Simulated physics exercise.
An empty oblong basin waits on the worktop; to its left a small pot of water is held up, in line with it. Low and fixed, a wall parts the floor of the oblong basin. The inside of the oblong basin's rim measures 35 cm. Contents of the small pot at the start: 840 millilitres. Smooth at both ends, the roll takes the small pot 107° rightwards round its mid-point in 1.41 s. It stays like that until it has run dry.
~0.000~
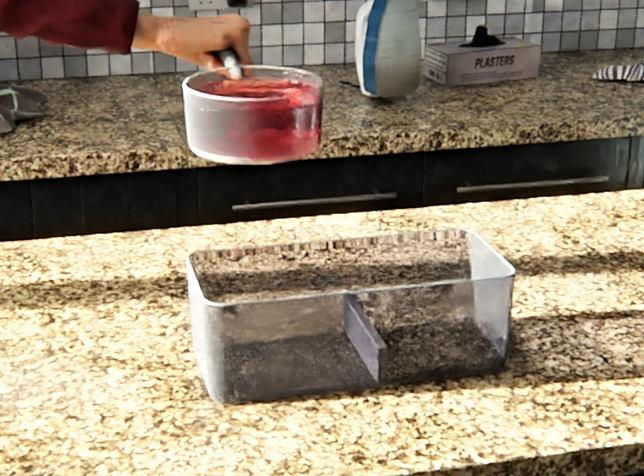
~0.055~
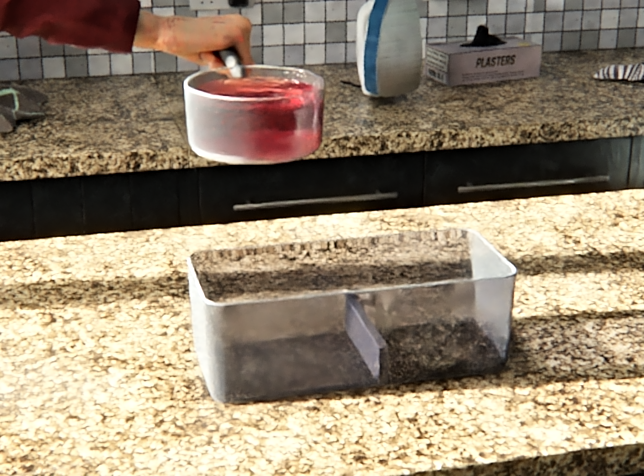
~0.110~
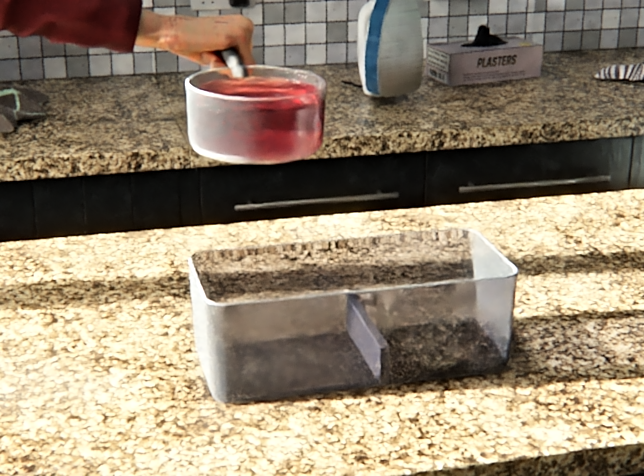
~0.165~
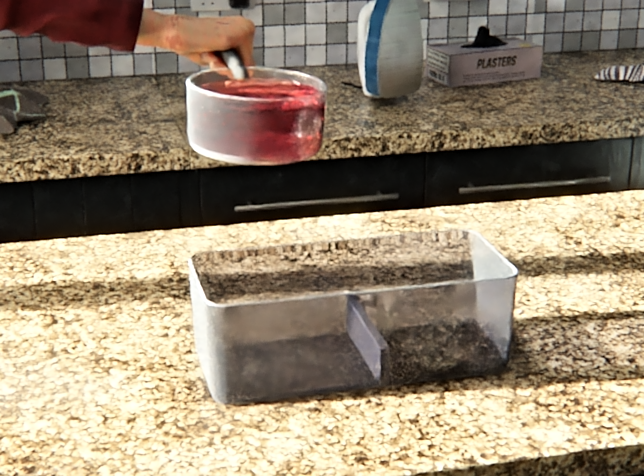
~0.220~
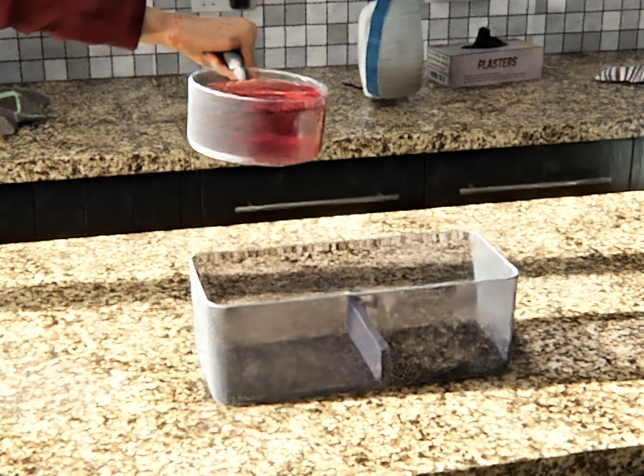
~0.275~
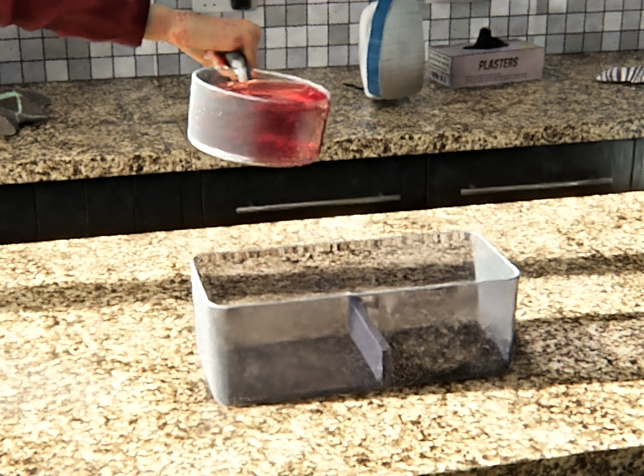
A hand holds a pot of red liquid above a counter and tilts it slightly rightwards.
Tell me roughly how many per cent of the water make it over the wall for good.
Roughly 71 per cent make it over.
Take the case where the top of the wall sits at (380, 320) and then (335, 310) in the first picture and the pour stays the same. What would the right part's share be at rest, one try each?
First try about 60 %, second try about 90 %.
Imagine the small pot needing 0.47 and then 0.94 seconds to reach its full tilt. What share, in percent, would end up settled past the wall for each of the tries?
45 per cent first, 65 per cent second.
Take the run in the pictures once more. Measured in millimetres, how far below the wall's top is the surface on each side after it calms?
Roughly 34 mm on the left side and roughly 14 mm on the right.
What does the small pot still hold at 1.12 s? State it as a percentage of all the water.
About 9 percent.
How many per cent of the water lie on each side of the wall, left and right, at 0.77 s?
Lab note: Left near 2 %, right near 12.
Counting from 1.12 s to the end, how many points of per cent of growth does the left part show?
Roughly 16 in a hundred.
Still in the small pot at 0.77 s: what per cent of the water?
Fraction remaining: Approx. 52 per cent.
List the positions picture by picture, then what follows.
Tilt 0°; pouring edge (321, 80); surface from (187, 95) to (318, 88); the oblong basin's rim runs from (195, 280) to (494, 252); the wall's top is at (365, 322), in the first picture.
Tilt 0°; pouring edge (322, 81); surface from (189, 95) to (318, 88), in the second picture.
Tilt 2°; pouring edge (323, 82); surface from (190, 94) to (319, 88), in the third picture.
Tilt 4°; pouring edge (324, 85); surface from (191, 95) to (320, 90), in the fourth picture.
Tilt 6°; pouring edge (326, 89); surface from (192, 96) to (322, 91), in the fifth picture.
Tilt 10°; pouring edge (328, 94); surface from (194, 97) to (325, 92), in the sixth picture.
After 0.77 s the tilt is 61° and 53 per cent is still to pour, 2 is left of the wall and 12 right of it.
After 1.12 s the tilt is 97° and 9 per cent is still to pour, 11 is left of the wall and 69 right of it.
After 1.50 s the tilt is 107° and 0 per cent is still to pour, 27 is left of the wall and 71 right of it.
After 1.91 s the tilt is 107° and 0 per cent is still to pour, 28 is left of the wall and 71 right of it.
In the end 28 per cent lies left of the wall, 71 right of it and 1 outside.
